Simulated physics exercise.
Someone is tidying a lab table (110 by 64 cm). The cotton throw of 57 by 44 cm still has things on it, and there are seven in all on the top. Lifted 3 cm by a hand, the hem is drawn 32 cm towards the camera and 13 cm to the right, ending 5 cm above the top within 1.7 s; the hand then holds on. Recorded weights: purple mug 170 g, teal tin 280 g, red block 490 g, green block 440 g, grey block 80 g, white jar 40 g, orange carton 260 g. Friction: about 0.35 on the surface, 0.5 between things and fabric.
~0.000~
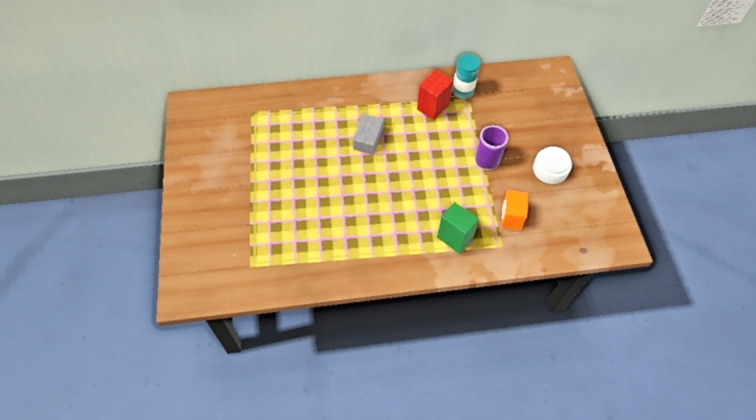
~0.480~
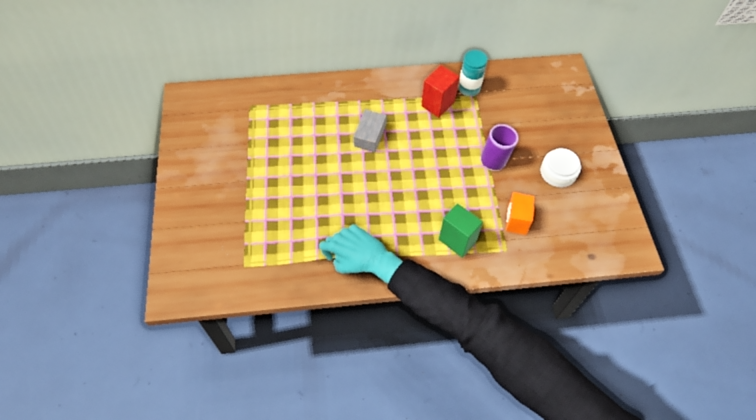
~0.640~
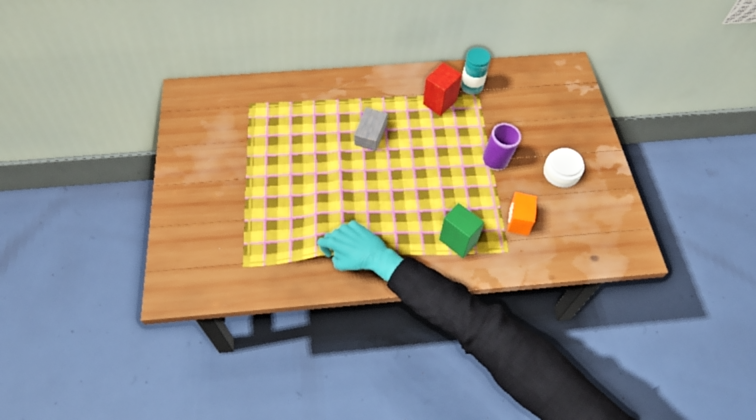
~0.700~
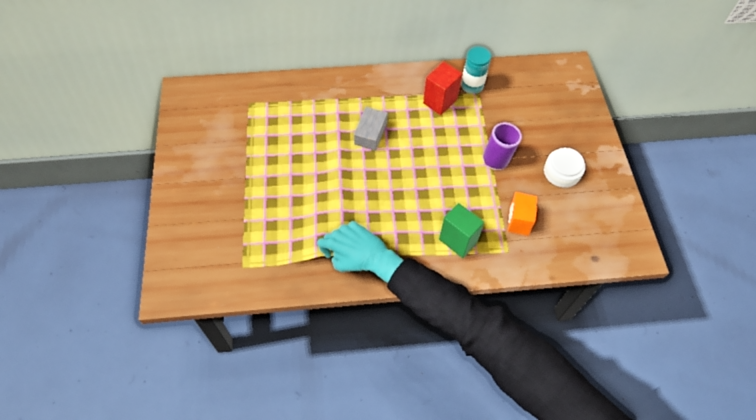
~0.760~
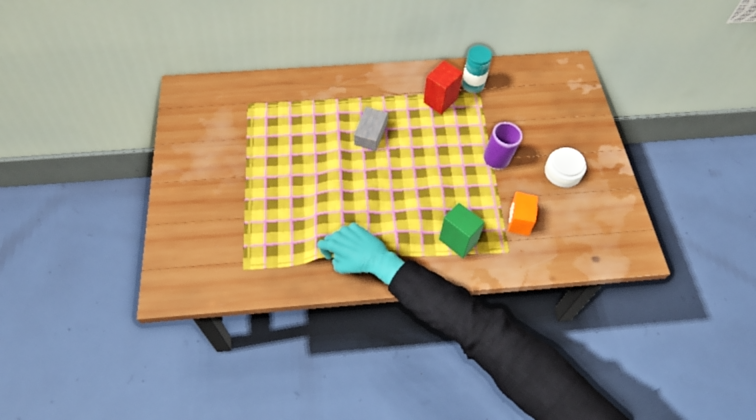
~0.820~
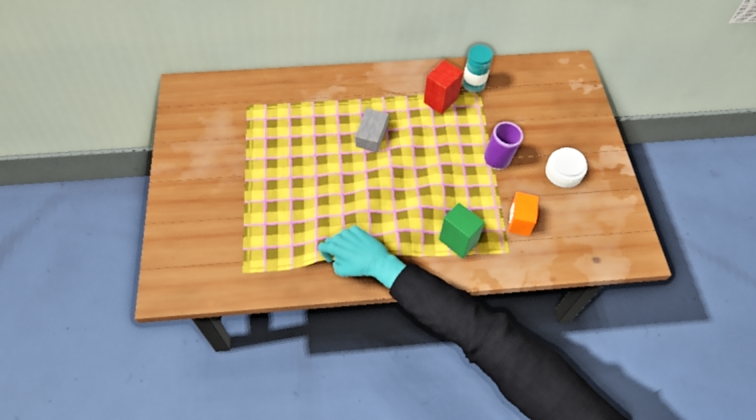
On a wooden table, a teal-gloved hand reached in and pinched the front edge of a yellow checkered cloth, raising it slightly into small wrinkles while the blocks and containers barely moved.
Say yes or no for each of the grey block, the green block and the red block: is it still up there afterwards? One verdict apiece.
Grey block - yes; green block - no; red block - yes.
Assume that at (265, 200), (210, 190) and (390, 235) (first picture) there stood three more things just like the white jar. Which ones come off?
Log, listed order - lost / kept / lost.
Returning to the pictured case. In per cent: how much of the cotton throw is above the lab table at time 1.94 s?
About 60 per cent.
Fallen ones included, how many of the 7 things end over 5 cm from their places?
Total: 3.
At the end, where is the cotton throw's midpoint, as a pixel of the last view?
Around (391, 297).
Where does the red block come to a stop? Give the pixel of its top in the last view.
(413, 171).
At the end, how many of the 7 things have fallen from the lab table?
Counted result: 1.
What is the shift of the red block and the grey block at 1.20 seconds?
The red block is 6 cm out, the grey block 8 cm.
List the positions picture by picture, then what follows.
Shows, grey block (369, 129); green block (460, 217); red block (437, 82); cotton throw corners (250, 267) (252, 113) (502, 247), in the first picture.
Shows, cotton throw corners (244, 267) (250, 106); grip (332, 258), in the second picture.
Shows, cotton throw corners (243, 267) (250, 104); grip (331, 255), in the third picture.
Shows, cotton throw corners (243, 268) (249, 104); grip (331, 256), in the fourth picture.
Shows, cotton throw corners (244, 270) (248, 104); grip (331, 257), in the fifth picture.
Shows, grey block (372, 125); green block (465, 220); red block (445, 74); cotton throw corners (243, 273) (247, 106) (509, 253); grip (332, 260), in the sixth picture.
After 1.2 s, 100 % of the cotton throw is still over the top; grey block 8 cm off its start, red block 6 cm off its start, green block 2 cm off its start.
After 1.6 s, 85 % of the cotton throw is still over the top; grey block 19 cm off its start, red block 14 cm off its start, green block 3 cm off its start.
After 1.9 s, 60 % of the cotton throw is still over the top; grey block 29 cm off its start at (364, 231), red block 24 cm off its start at (413, 154), green block on its side, 8 cm off its start at (466, 269).
After 2.3 s, 50 % of the cotton throw is still over the top; grey block 33 cm off its start, red block 28 cm off its start, green block over the edge.
After 3.9 s, 50 % of the cotton throw is still over the top; grey block 33 cm off its start at (365, 250), red block 28 cm off its start at (413, 171), green block over the edge, purple mug 3 cm off its start at (507, 144).
